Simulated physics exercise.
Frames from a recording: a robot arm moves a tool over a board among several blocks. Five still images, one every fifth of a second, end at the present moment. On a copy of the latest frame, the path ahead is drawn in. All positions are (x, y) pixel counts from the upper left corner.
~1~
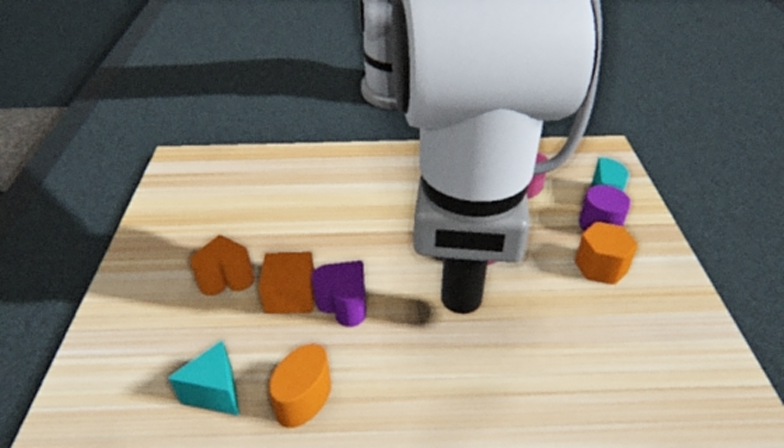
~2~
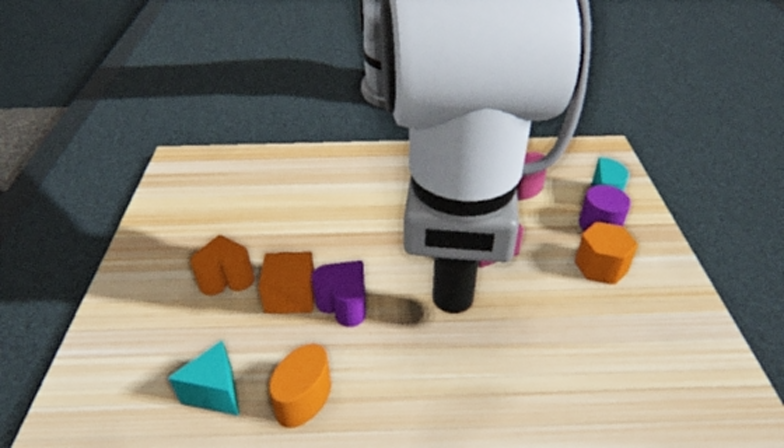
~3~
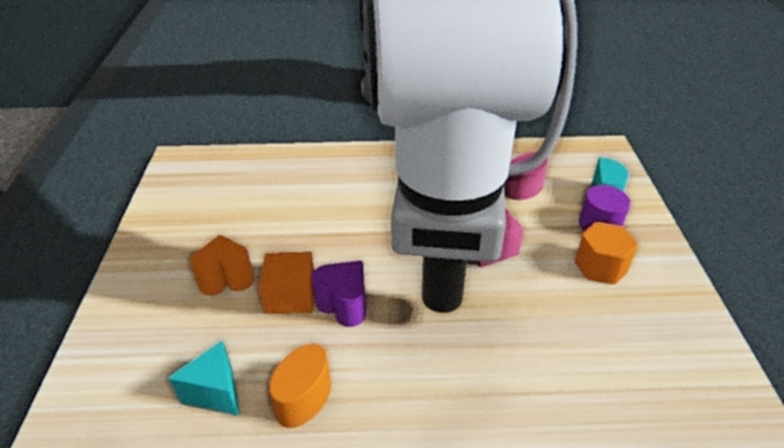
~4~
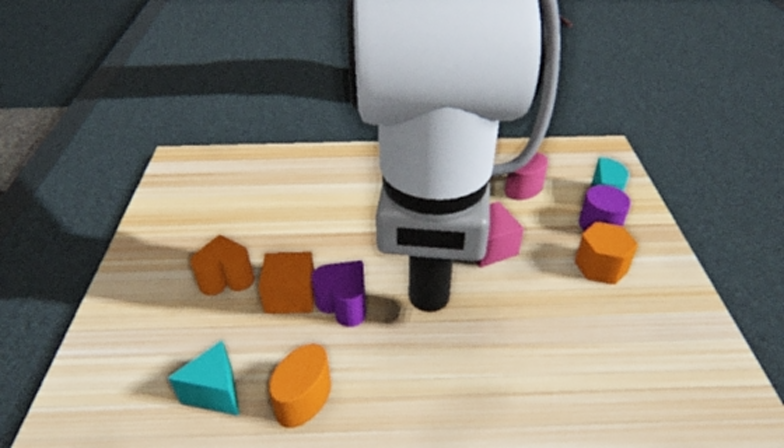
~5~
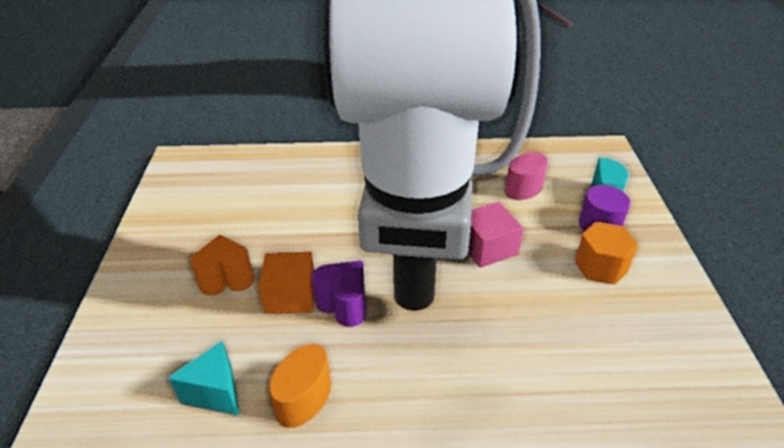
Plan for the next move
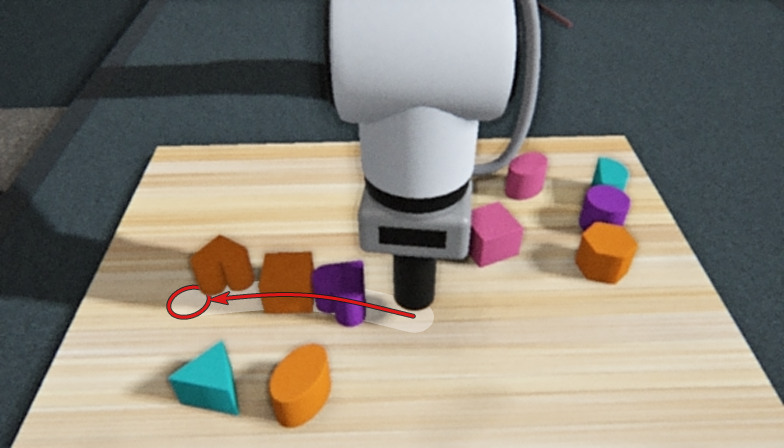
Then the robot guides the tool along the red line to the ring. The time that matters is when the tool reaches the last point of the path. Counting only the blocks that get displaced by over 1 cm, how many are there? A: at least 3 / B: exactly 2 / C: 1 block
(A)
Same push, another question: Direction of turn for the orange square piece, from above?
From above, it looks like the orange square piece goes clockwise.
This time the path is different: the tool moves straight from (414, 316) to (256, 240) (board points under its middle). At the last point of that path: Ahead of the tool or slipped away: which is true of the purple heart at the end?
Beside or behind it.
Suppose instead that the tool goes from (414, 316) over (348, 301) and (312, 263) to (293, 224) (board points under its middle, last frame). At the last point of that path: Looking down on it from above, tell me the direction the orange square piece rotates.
It twists with the clock when seen from above.
The line goes from (414, 316) via (303, 295), ending at (189, 302).
What follows on the original path. One third of the way, tool at (336, 279); orange heart at (207, 248), turned 20° anticlockwise; orange square piece at (247, 263), turned 45° clockwise; purple heart at (293, 278), turned 15° anticlockwise.
Two thirds of the way, tool at (259, 275); orange heart at (182, 239), turned 20° anticlockwise; orange square piece at (208, 260), turned 65° clockwise; purple heart at (236, 298), turned 65° anticlockwise.
At the end, tool at (181, 281); orange heart at (161, 227), turned 25° clockwise; orange square piece at (146, 259), turned 115° clockwise; orange oval unmoved; purple heart at (223, 302), turned 95° anticlockwise.
